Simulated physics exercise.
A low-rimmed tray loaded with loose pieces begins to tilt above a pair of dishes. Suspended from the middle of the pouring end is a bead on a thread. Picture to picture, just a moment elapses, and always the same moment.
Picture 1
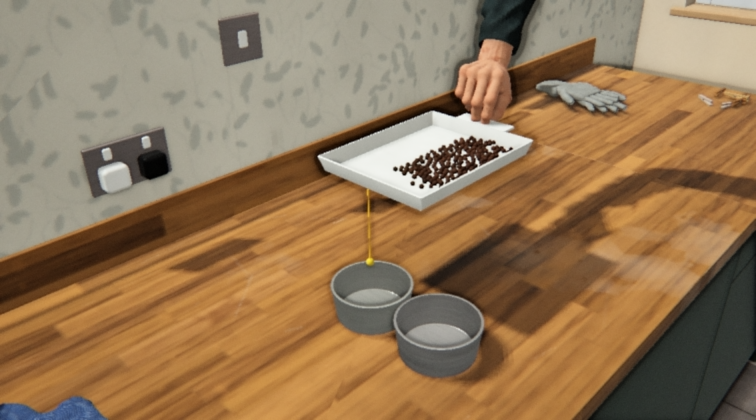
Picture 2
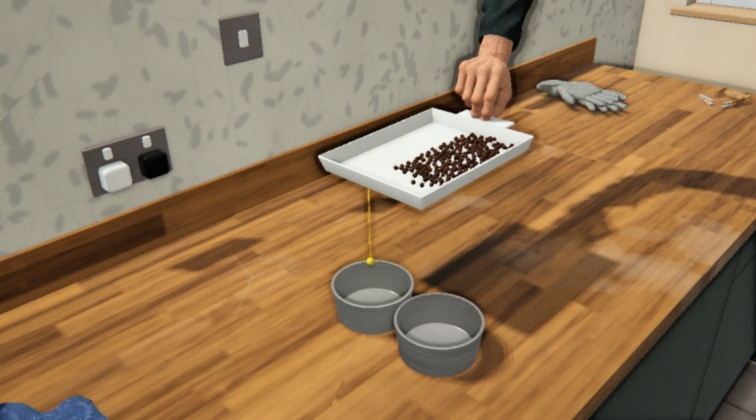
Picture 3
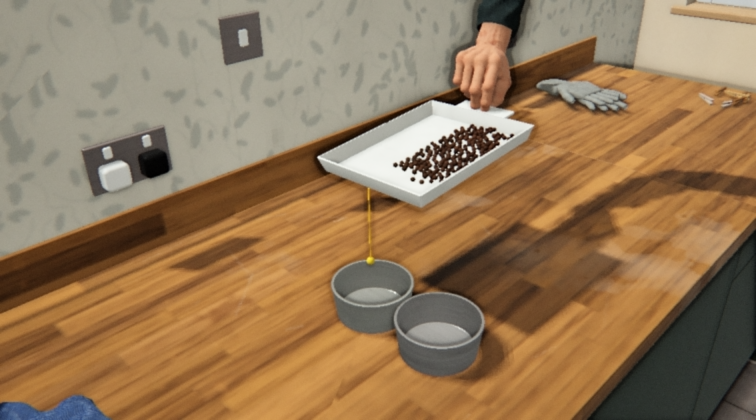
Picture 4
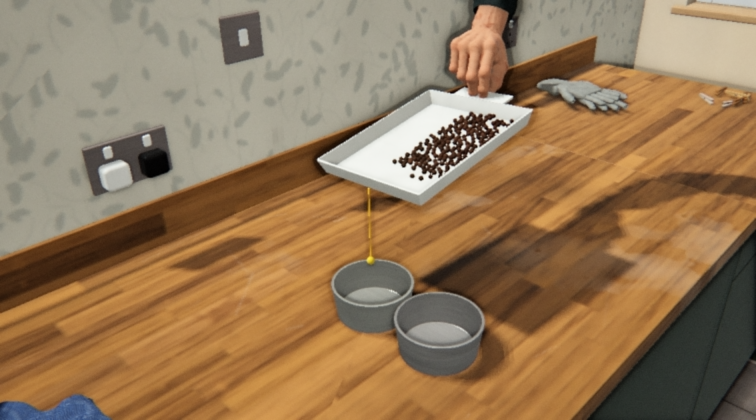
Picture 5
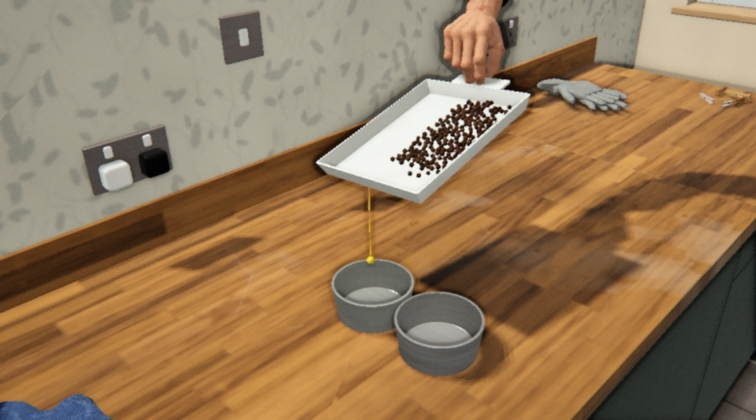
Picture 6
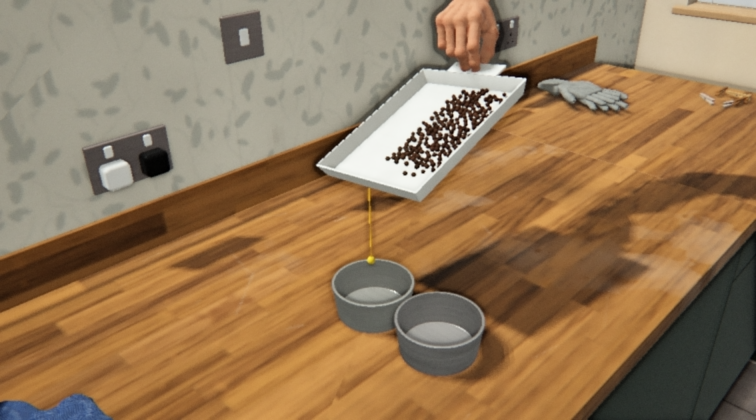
A white tray of small dark pieces tilts as a hand raises its far end.
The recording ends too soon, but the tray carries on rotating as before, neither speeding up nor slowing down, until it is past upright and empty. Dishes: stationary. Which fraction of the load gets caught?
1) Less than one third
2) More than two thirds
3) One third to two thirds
1, less than one third.
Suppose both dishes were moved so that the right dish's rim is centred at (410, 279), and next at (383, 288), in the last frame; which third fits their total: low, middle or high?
For the first try it's the middle third, and for the second it's more than two thirds.
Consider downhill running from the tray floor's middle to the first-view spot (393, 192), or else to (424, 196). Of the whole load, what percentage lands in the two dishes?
Respectively close to 80 and 70 in a hundred.
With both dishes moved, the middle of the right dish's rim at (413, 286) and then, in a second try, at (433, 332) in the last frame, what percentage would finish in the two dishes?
It works out to 50 percent and then 0 percent.
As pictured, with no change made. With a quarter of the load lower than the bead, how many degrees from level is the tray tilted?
Approx. reading: About 75°.
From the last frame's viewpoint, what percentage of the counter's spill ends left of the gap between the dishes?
Estimate: About 100 in every hundred.
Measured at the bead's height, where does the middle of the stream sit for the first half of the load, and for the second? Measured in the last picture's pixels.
Earlier half at (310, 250), later half at (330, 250).
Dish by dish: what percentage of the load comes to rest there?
Left 10 per cent, right 0 per cent.
Just after the last frame, tray tipped steeply; the larger part on the tray; just a few outside both; roughly a quarter in the air.
A moment on, tray tipped past a quarter turn; roughly a quarter on the tray; just a few in the left dish; roughly two thirds outside both; roughly a quarter in the air.
Further on, tray tipped past a quarter turn; about a tenth in the left dish; almost all outside both.
When it is over, tray tipped past a quarter turn; not one in the right dish; about a tenth in the left dish; almost all outside both.
